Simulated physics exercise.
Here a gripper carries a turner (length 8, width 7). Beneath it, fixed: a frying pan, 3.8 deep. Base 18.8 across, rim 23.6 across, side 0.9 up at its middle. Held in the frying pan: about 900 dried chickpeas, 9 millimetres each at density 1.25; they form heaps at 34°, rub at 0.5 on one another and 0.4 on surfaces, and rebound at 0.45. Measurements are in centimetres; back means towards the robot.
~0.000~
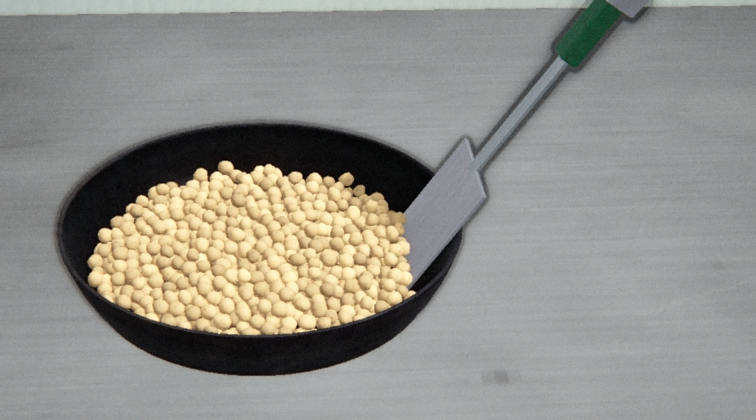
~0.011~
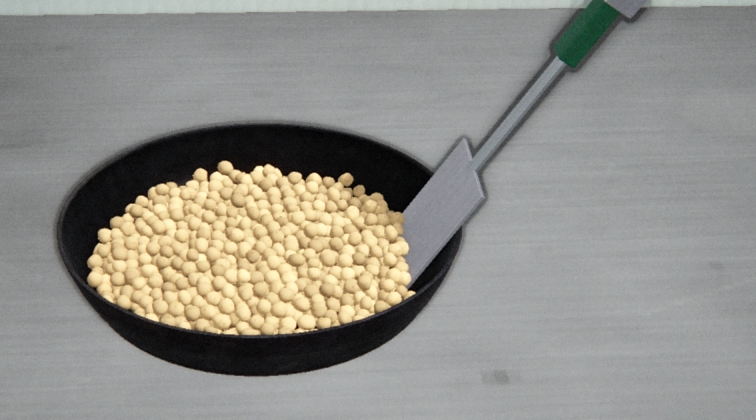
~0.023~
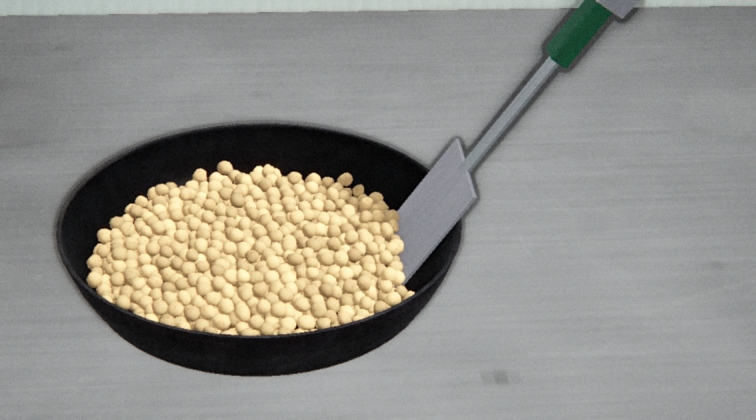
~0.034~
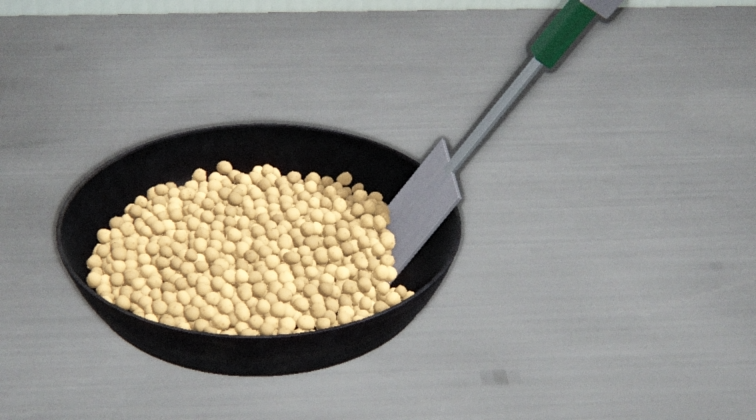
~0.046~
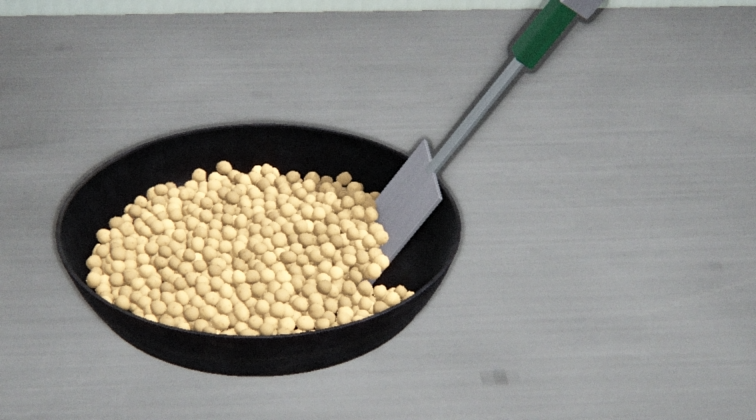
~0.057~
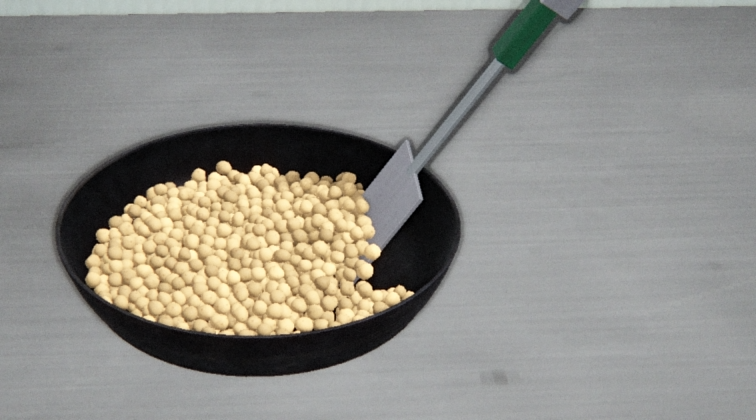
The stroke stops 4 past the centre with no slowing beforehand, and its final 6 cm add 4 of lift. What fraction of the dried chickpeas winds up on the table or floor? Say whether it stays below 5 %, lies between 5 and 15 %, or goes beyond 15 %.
It lies between 5 and 15 %.
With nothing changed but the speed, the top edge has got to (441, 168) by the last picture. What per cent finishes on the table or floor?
My guess is around 0 percent.
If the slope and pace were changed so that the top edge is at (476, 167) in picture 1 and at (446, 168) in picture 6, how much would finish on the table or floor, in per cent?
0 %.
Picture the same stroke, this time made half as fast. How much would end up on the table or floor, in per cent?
I'd expect near 0 per cent.
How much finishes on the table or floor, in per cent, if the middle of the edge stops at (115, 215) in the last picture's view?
Some 20 per cent.
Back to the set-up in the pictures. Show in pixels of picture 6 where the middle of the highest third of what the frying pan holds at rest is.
You'll find it at about (154, 244).
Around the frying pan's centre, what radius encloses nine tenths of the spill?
The distance is roughly 60 cm.
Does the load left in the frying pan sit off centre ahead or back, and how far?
Roughly 3.0 centimetres ahead.
After 0.08 s, sloping 56°, highest piece 6 above the table; 900 in the frying pan.
After 0.11 s, sloping 56°, highest piece 7 above the table; 900 in the frying pan.
After 0.33 s, sloping 56°, highest piece 5 above the table; 808 in the frying pan, 92 on the table or floor.
After 1.38 s, sloping 56°, highest piece 4 above the table; 807 in the frying pan, 93 on the table or floor.
In the end, 807 in the frying pan, 93 on the table or floor. That is 10 % on the table or floor.
